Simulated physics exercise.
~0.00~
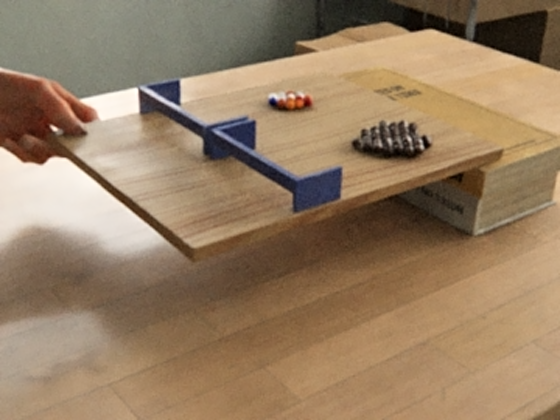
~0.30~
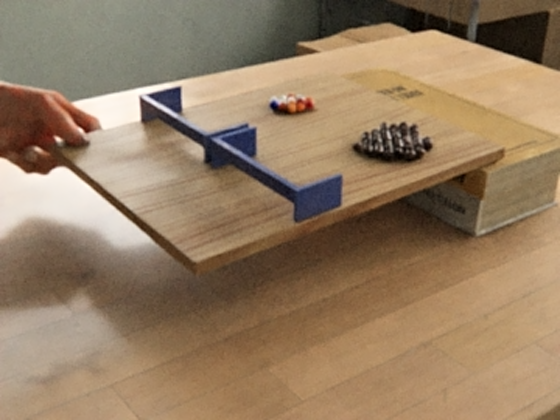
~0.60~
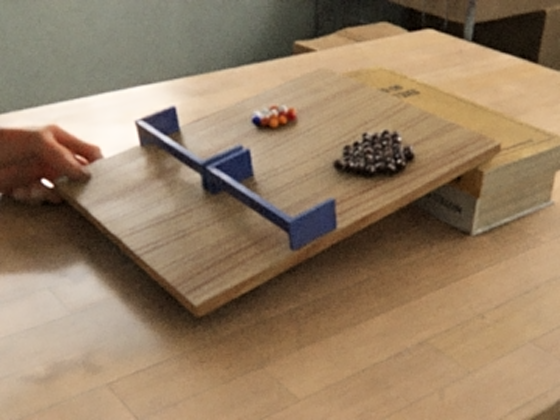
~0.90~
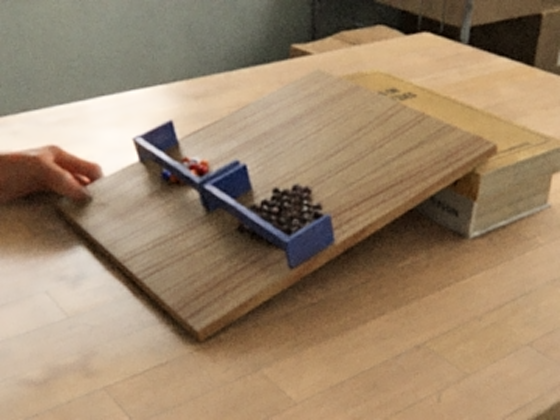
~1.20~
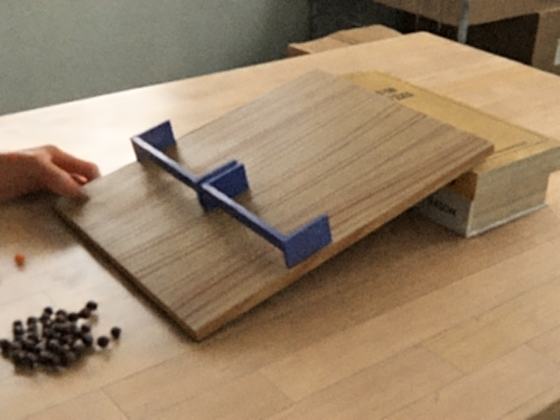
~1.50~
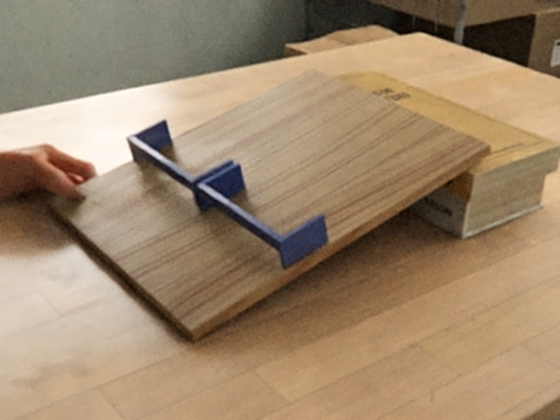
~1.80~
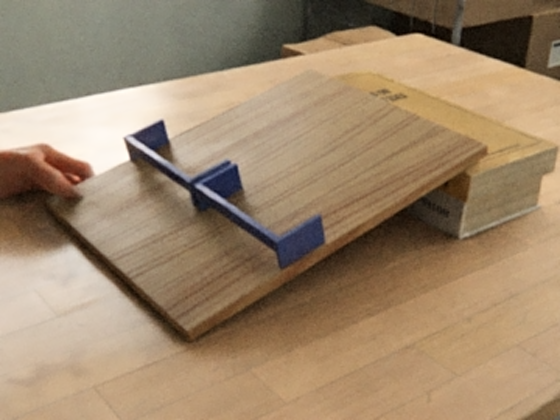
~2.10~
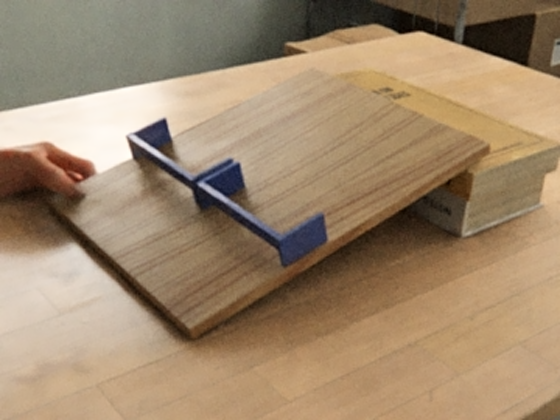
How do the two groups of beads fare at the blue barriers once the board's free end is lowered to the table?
Both groups slip under their barriers, the dark beads at the near one and the smaller colourful group at the far one, and neither stays stuck.
